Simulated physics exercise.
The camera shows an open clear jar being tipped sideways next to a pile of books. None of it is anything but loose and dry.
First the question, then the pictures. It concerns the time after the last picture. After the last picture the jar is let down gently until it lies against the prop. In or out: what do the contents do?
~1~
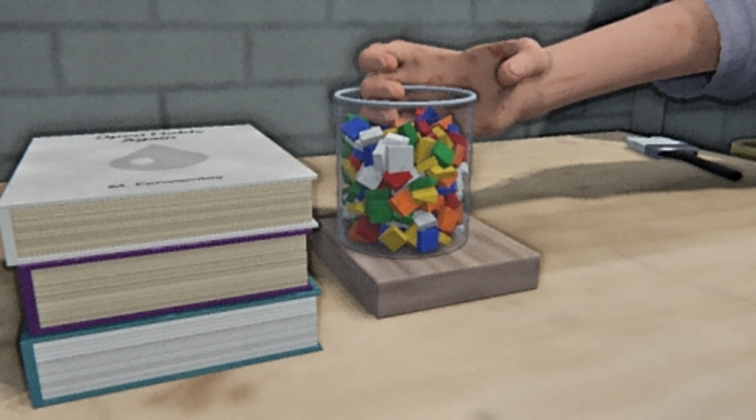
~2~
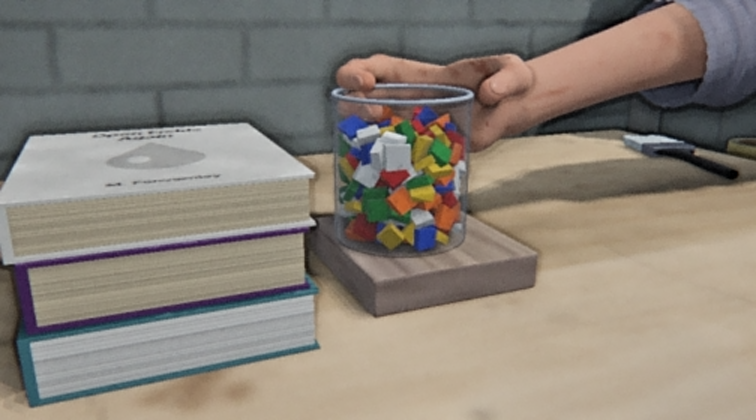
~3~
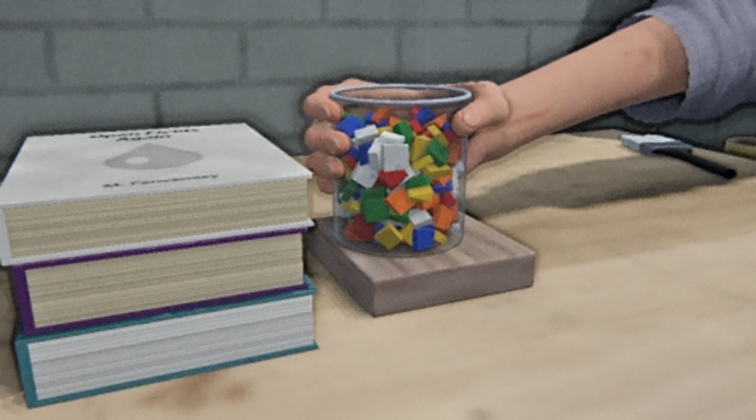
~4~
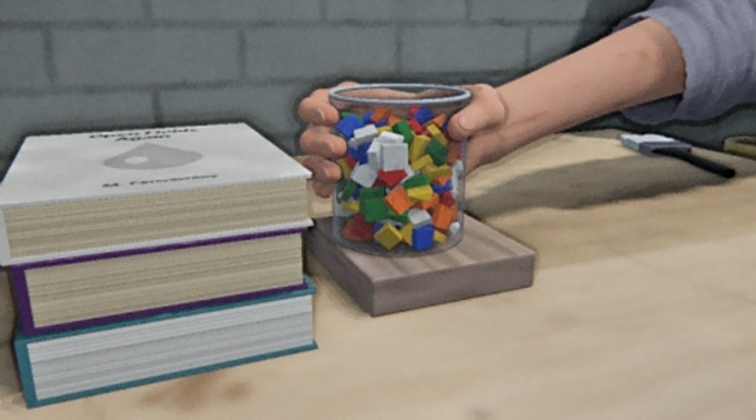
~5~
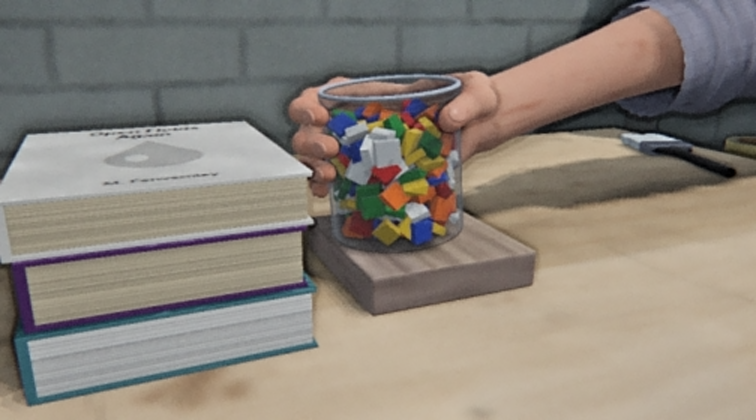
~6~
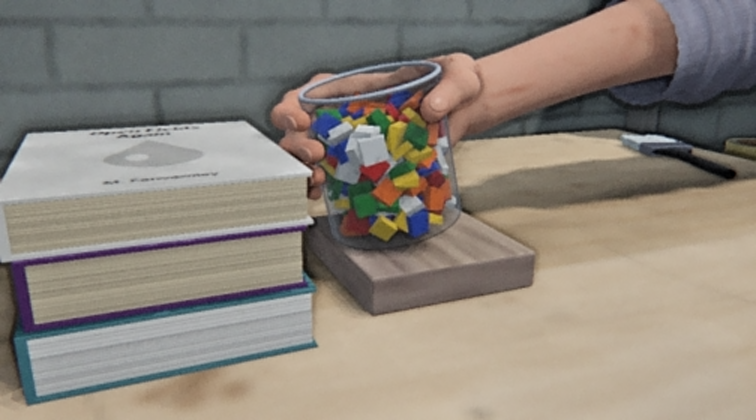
I bet the contents are contained at that angle.
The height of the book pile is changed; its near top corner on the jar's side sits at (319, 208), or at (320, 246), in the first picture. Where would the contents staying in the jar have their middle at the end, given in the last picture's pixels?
First near (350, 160), then near (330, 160).
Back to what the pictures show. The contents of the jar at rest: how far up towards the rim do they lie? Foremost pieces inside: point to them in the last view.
Look close to (314, 119) in the final view.
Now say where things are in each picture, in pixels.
In the first frame, jar at (404, 167), three quarters full of mosaic tiles; book pile at (160, 177), reaching most of the way up the jar.
In the second frame, jar at (401, 165), upright; rim at (338, 97); top of the contents at (398, 131).
In the third frame, jar at (399, 165), upright; rim at (336, 97); book pile at (155, 176).
In the fourth frame, jar at (398, 165), upright; rim at (335, 97); top of the contents at (396, 130).
In the fifth frame, jar at (393, 159), leaning 5°; rim at (324, 96); book pile at (155, 174).
In the sixth frame, jar at (383, 153), leaning 12°; rim at (304, 100); book pile at (155, 174), reaching most of the way up the jar.
Then, 0.20 s past the last view, the jar leans 21°; everything is still inside.
Then, 0.42 s past the last view, the jar rests on the book pile at 28°; everything is still inside.
Finally, the jar rests on the book pile at 28°; everything is still inside.
